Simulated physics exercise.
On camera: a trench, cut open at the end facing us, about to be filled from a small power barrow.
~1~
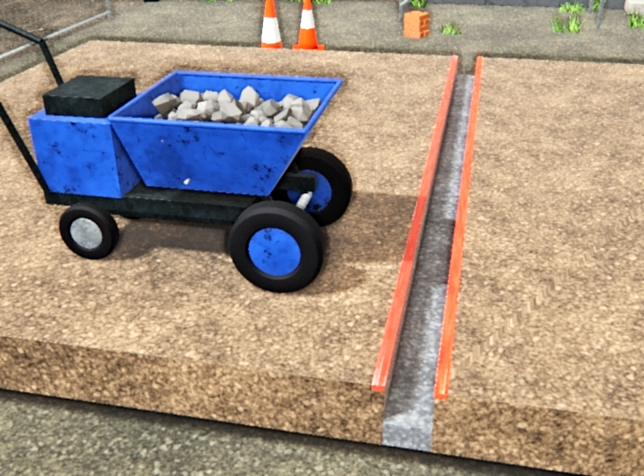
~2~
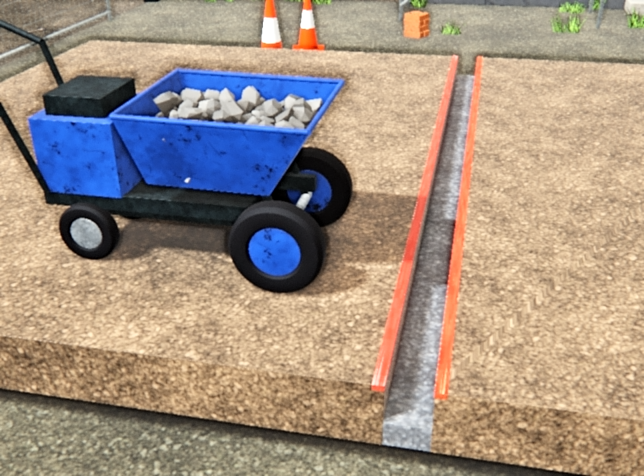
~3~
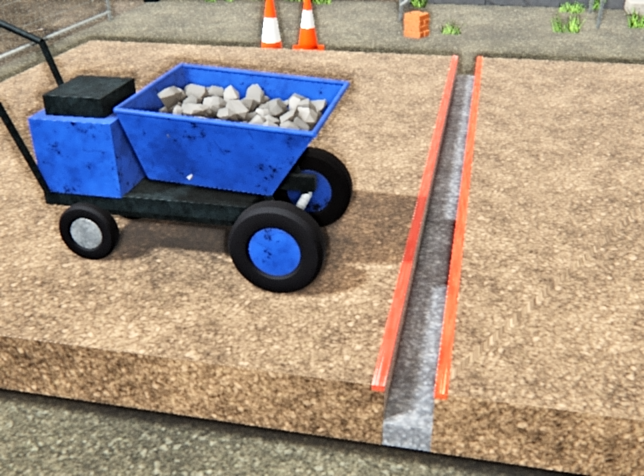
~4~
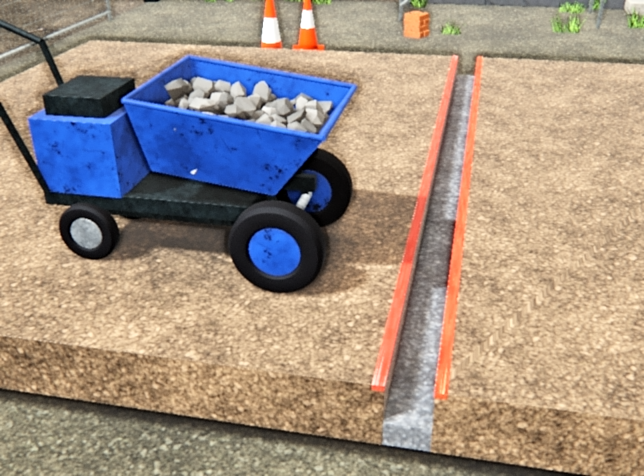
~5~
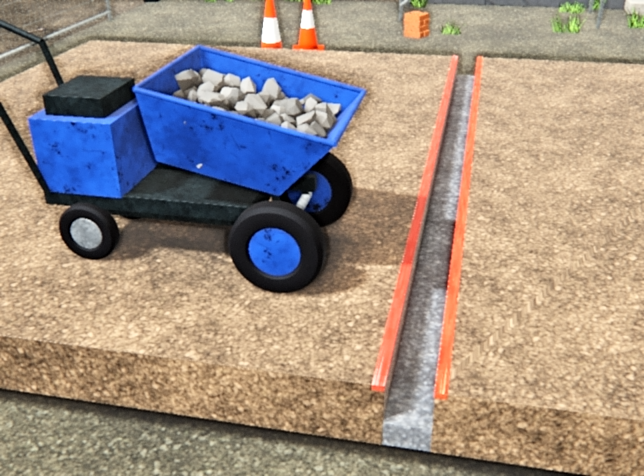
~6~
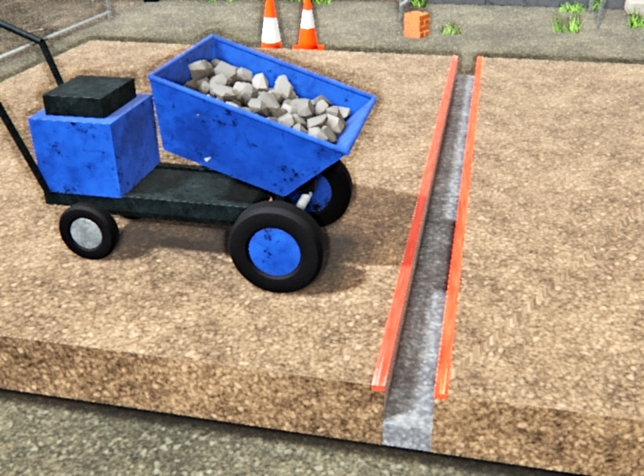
A blue barrow's skip full of broken stones gradually tilts rightward beside a narrow trench.
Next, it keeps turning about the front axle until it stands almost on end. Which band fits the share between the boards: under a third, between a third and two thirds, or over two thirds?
The trench takes from one third to two thirds.
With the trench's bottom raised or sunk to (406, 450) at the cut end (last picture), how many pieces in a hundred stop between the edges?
It comes to 50 per cent or so.
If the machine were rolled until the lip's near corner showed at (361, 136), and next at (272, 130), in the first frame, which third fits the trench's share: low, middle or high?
In turn: Under a third; the middle third.
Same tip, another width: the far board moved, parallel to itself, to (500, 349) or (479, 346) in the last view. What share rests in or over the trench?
In turn 80 and 70 in a hundred.
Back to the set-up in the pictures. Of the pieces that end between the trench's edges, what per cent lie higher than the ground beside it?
Roughly 25 in a hundred.
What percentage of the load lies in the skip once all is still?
It comes to 20 per cent or so.
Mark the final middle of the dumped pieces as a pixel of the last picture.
Near (443, 267).
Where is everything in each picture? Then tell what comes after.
In the first frame, lip of the skip at (306, 132), level; top of the load at (237, 108), broken stones; first edge of the trench at (390, 335); far edge at (447, 342), the trench under half as wide as the skip, and about as deep as wide.
In the second frame, lip of the skip at (308, 133), level; top of the load at (237, 108).
In the third frame, lip of the skip at (314, 135), tipped barely; top of the load at (235, 108).
In the fourth frame, lip of the skip at (323, 139), tipped a little; top of the load at (220, 110).
In the fifth frame, lip of the skip at (334, 145), tipped a little; top of the load at (206, 98).
In the sixth frame, lip of the skip at (347, 152), tipped clearly; top of the load at (216, 96); first edge of the trench at (390, 335); far edge at (447, 342).
Soon after the last picture, skip tipped steeply; all in the skip.
A little later, skip tipped right over; nearly all in the skip; a stray few in or heaped over the trench; a stray few beyond it; a stray few falling.
Later still, skip tipped right over; about half in the skip; about a quarter in or heaped over the trench; about a third beyond it; a stray few falling.
By the end, skip tipped right over; about a quarter in the skip; a stray few short of the trench; about half in or heaped over the trench; about a third beyond it.
